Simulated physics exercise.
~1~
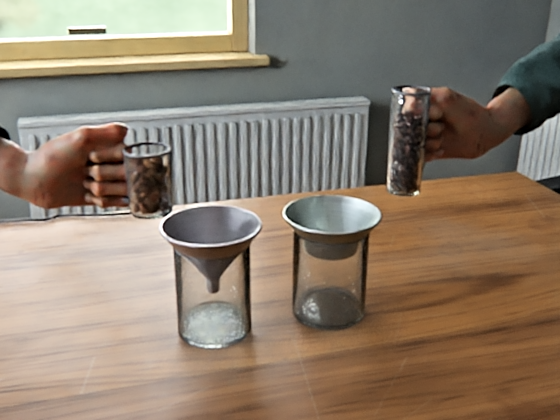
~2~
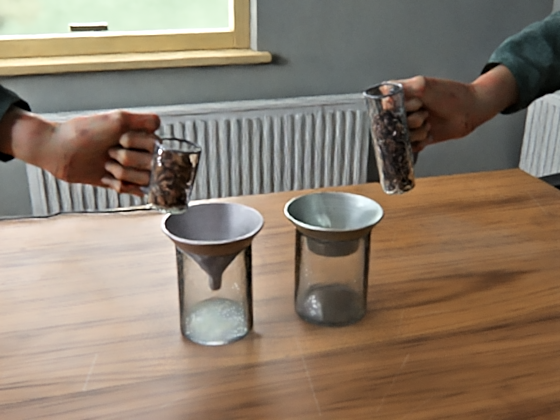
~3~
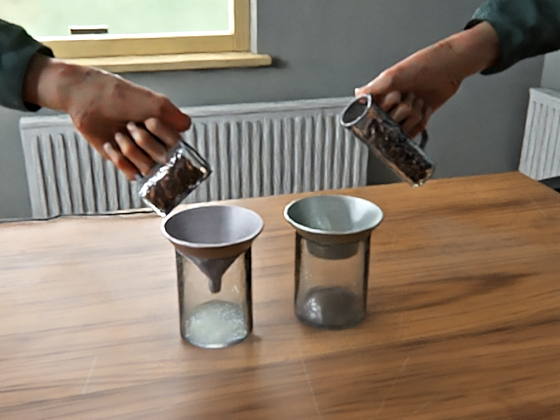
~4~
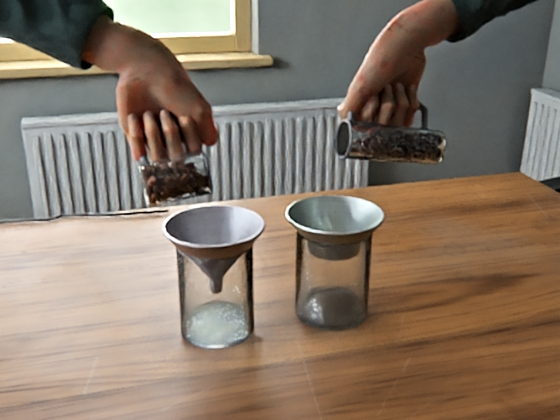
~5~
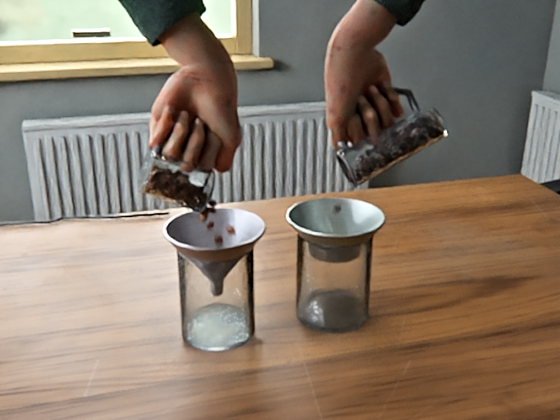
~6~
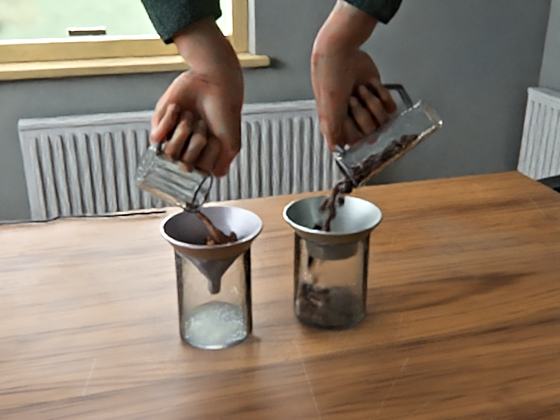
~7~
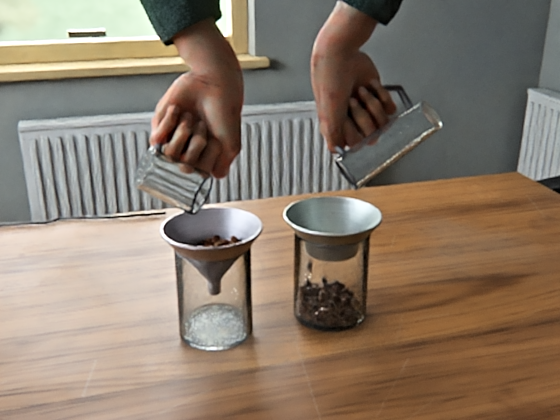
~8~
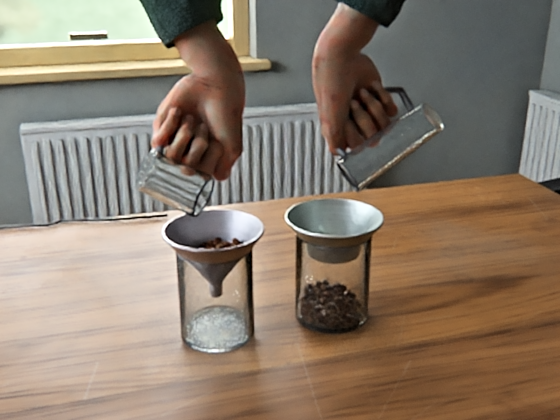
In a room with grey walls, a white radiator and a window corner, a slightly swaying view looks across a brown wooden table. Two clear jars stand side by side, each topped with a grey metal funnel, the left one narrowing to a thin spout. Two hands in dark green sleeves hold glass cups of dark brown pieces above them, then tip the cups over. The left cup starts spilling first, and the right follows. Both cups empty, leaving the left pieces stuck in their funnel with none dropping below, while all the right pieces rest in the jar.
